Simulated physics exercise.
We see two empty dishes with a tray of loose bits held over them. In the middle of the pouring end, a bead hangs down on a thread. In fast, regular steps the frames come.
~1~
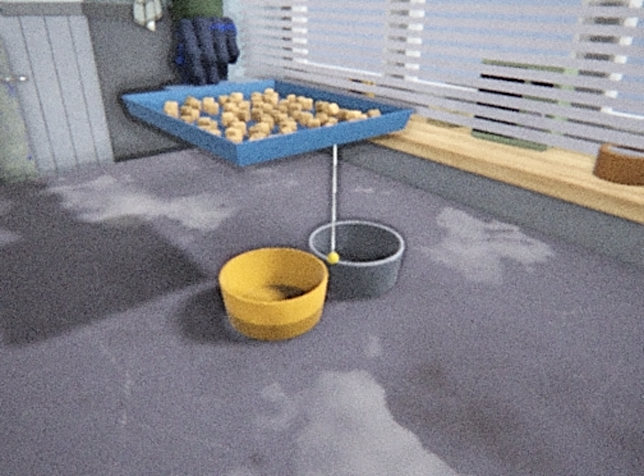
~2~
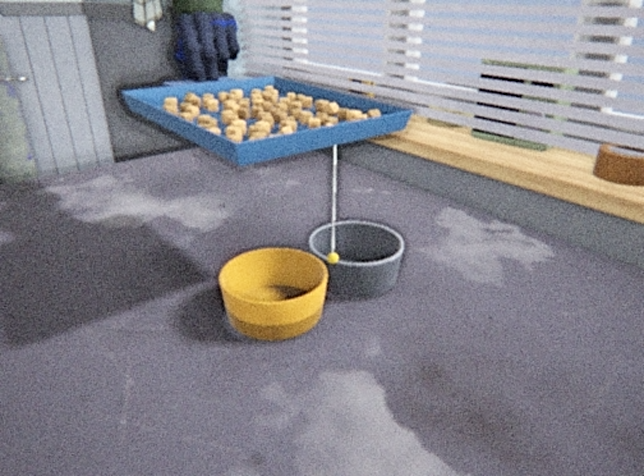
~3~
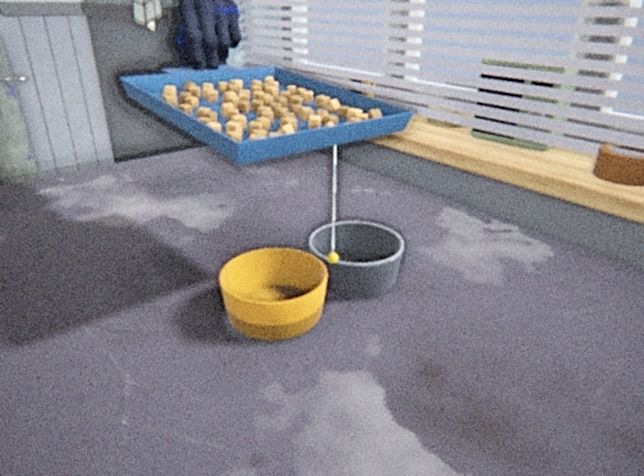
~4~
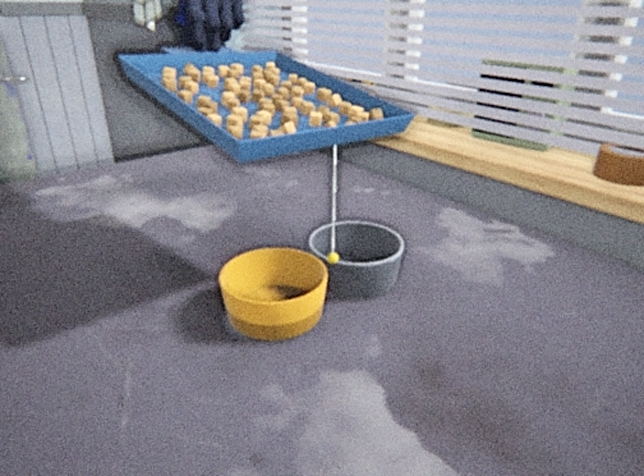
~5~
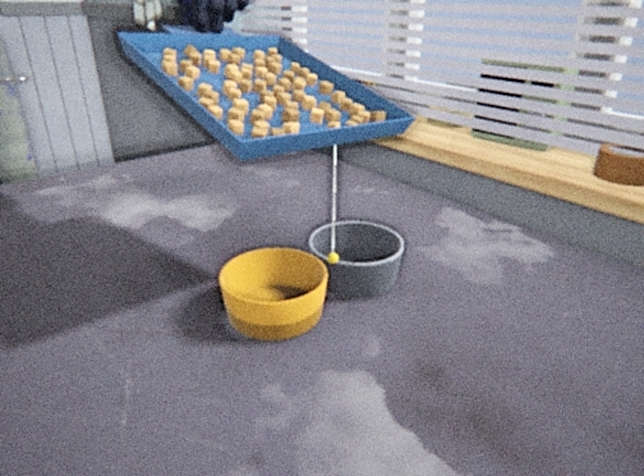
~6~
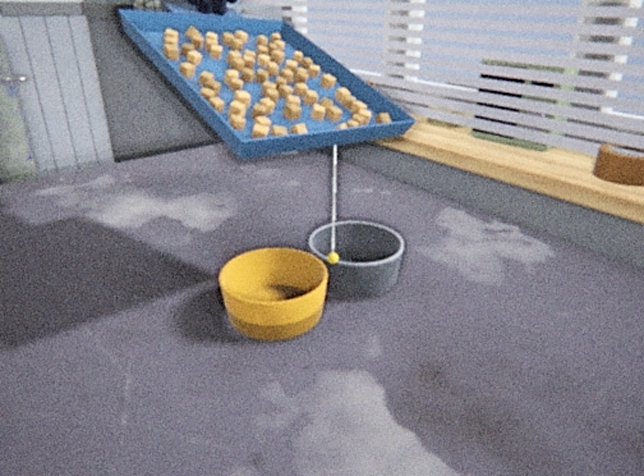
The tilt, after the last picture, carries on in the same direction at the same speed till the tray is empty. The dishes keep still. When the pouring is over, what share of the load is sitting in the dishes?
The dishes hold less than half of it.
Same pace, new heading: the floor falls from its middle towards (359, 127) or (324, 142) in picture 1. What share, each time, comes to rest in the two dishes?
Respectively 30 and 0 in a hundred.
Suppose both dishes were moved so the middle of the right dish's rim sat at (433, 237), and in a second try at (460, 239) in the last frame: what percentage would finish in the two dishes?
It would be roughly 40 per cent, followed by roughly 60 per cent.
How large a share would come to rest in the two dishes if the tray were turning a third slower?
Share: Around 0%.
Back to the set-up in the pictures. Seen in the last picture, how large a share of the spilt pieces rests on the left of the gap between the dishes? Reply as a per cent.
Some 10 %.
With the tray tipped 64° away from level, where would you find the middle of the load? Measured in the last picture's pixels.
The load is centred about (350, 109).
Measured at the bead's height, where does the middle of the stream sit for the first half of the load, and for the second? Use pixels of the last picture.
The early half goes through (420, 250), the late half through (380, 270).
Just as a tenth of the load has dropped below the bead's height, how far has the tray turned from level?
Roughly 85 degrees at that moment.
Soon, tray tipped steeply; nearly all on the tray; a stray few in the air.
A while on, tray tipped past a quarter turn; most on the tray; a small part outside both; a small part in the air.
Towards the end, tray tipped past a quarter turn; a stray few in the right dish; nearly all outside both.
Finally, tray tipped past a quarter turn; none in the left dish; a stray few in the right dish; nearly all outside both.
